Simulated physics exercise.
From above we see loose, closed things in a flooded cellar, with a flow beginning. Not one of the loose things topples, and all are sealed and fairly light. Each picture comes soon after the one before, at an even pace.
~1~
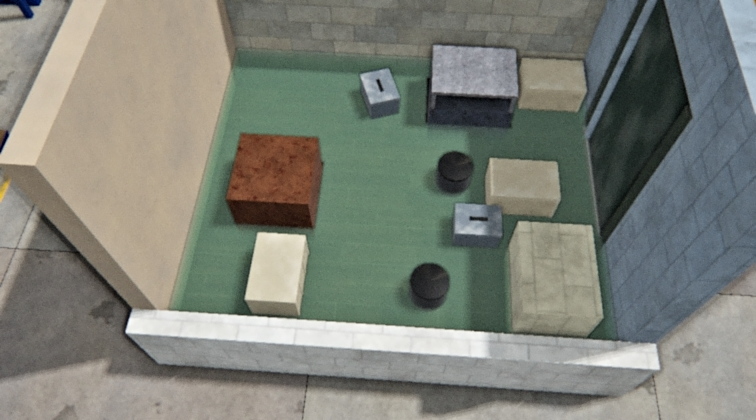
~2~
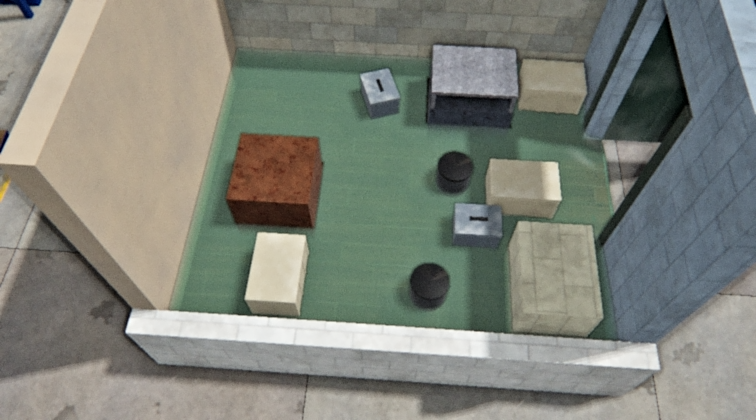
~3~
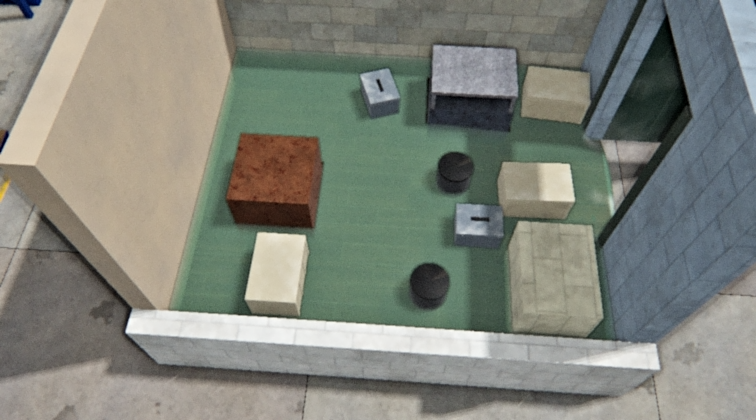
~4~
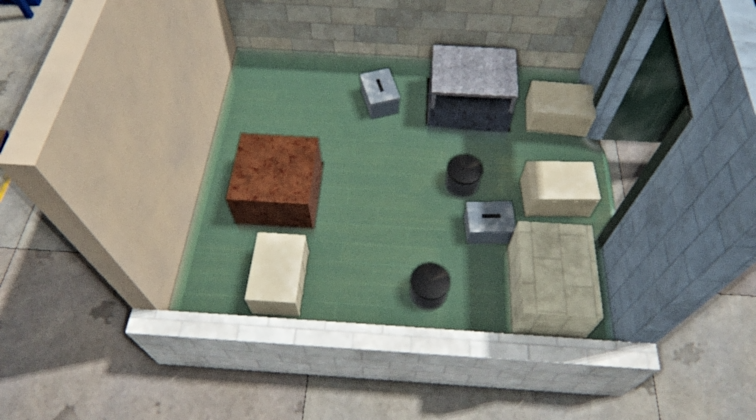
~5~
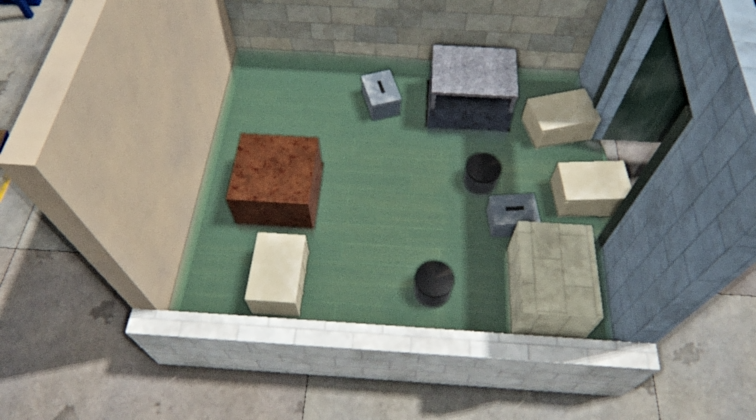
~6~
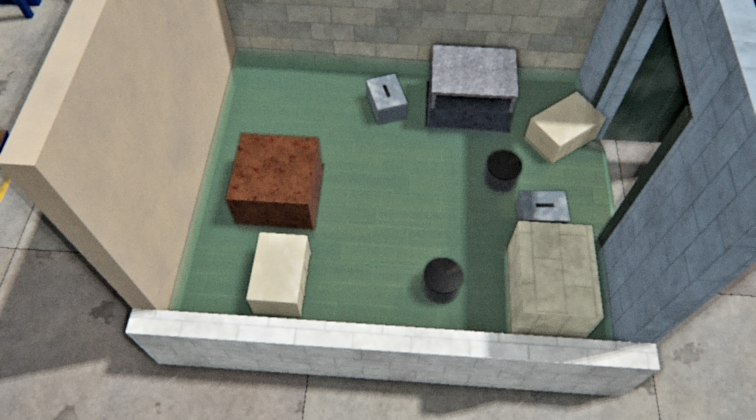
A flooded cellar with a green floor and an opening in its right wall is seen from above by a still camera. A rusty-brown block and a cream box sit left, a grey table-like block at the back, with pale boxes, slotted grey boxes and round black objects around. The opening clears, pale boxes drift right, one turning and another leaving view, then grey and black pieces follow.
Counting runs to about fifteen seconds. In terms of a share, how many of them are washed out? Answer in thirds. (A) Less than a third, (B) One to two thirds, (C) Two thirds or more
Answer: C.
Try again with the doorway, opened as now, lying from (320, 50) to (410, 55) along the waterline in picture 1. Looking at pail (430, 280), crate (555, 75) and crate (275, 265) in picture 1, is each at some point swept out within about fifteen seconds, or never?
The three read no escape, no escape and no escape, respectively.
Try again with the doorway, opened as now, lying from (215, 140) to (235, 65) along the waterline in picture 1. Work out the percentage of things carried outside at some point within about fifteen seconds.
My figure is 30 %.
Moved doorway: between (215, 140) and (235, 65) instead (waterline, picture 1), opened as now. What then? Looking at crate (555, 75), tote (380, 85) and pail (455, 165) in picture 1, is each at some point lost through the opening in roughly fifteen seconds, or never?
Going through them in sequence: Trapped, then gets out, then gets out.
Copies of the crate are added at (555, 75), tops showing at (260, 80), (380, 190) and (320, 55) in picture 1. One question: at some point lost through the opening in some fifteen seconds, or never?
Result list, first to last: Does not leave, leaves, does not leave.
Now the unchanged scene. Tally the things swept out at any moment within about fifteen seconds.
I make it 6 of them.
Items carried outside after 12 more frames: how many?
I count 4 altogether.
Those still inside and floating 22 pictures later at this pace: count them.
The count comes to 1.
A moment on, 3 of 7 are out; 4 afloat.
Next, 4 of 7 are out; 3 afloat.
Later, 6 of 7 are out; 1 afloat.
In the end, 6 of 7 are out; 1 afloat.
